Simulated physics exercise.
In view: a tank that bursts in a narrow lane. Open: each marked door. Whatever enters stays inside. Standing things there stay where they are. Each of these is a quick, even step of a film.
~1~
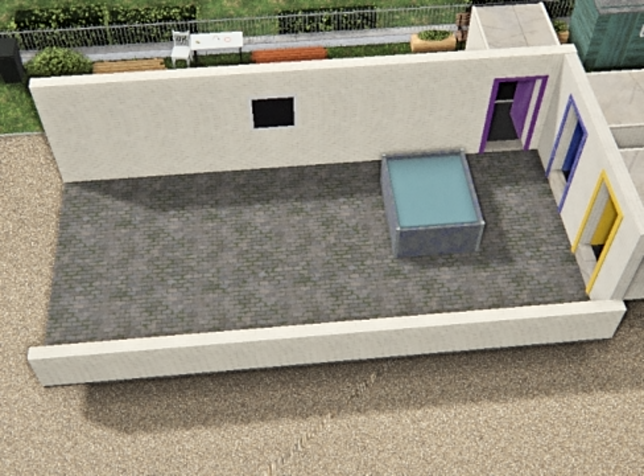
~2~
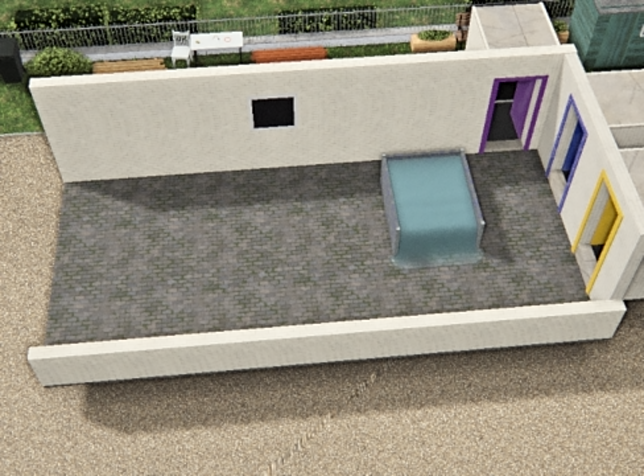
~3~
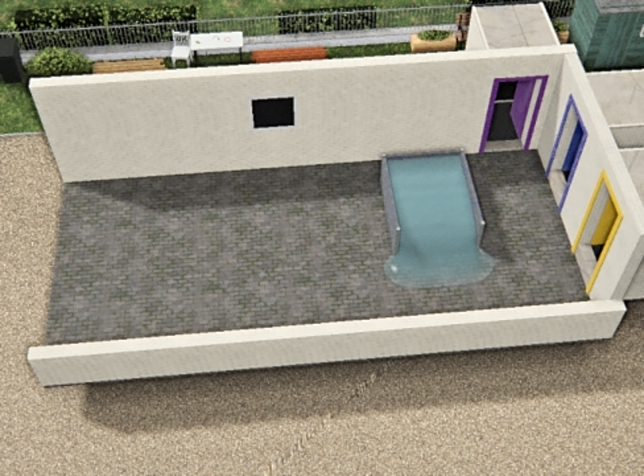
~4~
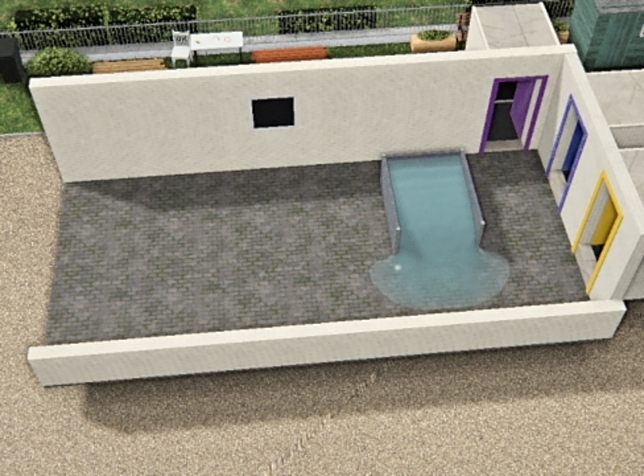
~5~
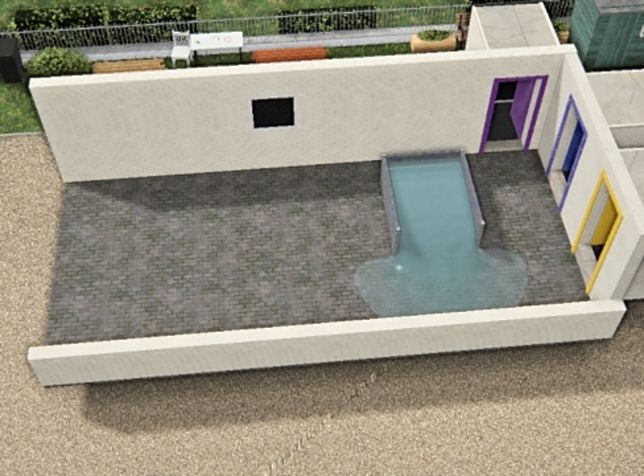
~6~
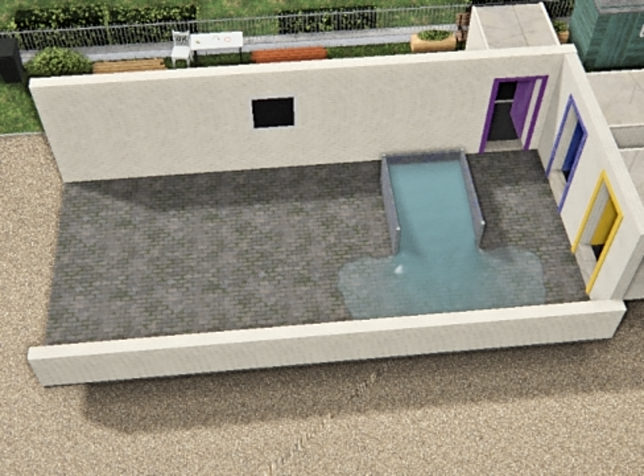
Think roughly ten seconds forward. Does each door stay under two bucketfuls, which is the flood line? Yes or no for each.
Purple door - no, it floods; blue door - yes, stays under; yellow door - yes, stays under.
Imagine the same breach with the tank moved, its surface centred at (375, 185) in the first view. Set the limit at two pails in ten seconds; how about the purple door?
Purple door: Above the limit.
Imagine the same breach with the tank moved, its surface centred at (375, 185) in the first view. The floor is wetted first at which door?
Answer: The one in yellow.
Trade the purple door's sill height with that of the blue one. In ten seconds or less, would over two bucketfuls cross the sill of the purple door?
Observation: Purple door fails to reach it.
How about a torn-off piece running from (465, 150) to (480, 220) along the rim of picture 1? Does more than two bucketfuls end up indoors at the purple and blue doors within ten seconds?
As I see it, the purple door tops the mark and the blue door tops the mark.
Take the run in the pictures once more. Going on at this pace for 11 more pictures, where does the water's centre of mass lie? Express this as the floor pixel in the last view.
Somewhere around (435, 282) in the last view.
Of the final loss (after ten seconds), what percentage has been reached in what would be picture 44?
Result, approximate: 60 per cent.
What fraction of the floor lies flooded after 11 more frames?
Around 25 percent, give or take.
A moment on, water covers 20 % of the floor; the purple door not reached, the blue door not reached, the yellow door wet at the sill, nothing in.
Next, water covers 25 % of the floor; the purple door not reached, the blue door not reached, the yellow door wet at the sill, nothing in.
Then, water covers 65 % of the floor; the purple door under two buckets in, the blue door wet at the sill, nothing in, the yellow door wet at the sill, nothing in.
Later, water covers 90 % of the floor; the purple door far over two buckets in, the blue door wet at the sill, nothing in, the yellow door wet at the sill, nothing in.
In the end, water covers 95 % of the floor; the purple door far over two buckets in, the blue door wet at the sill, nothing in, the yellow door wet at the sill, nothing in.
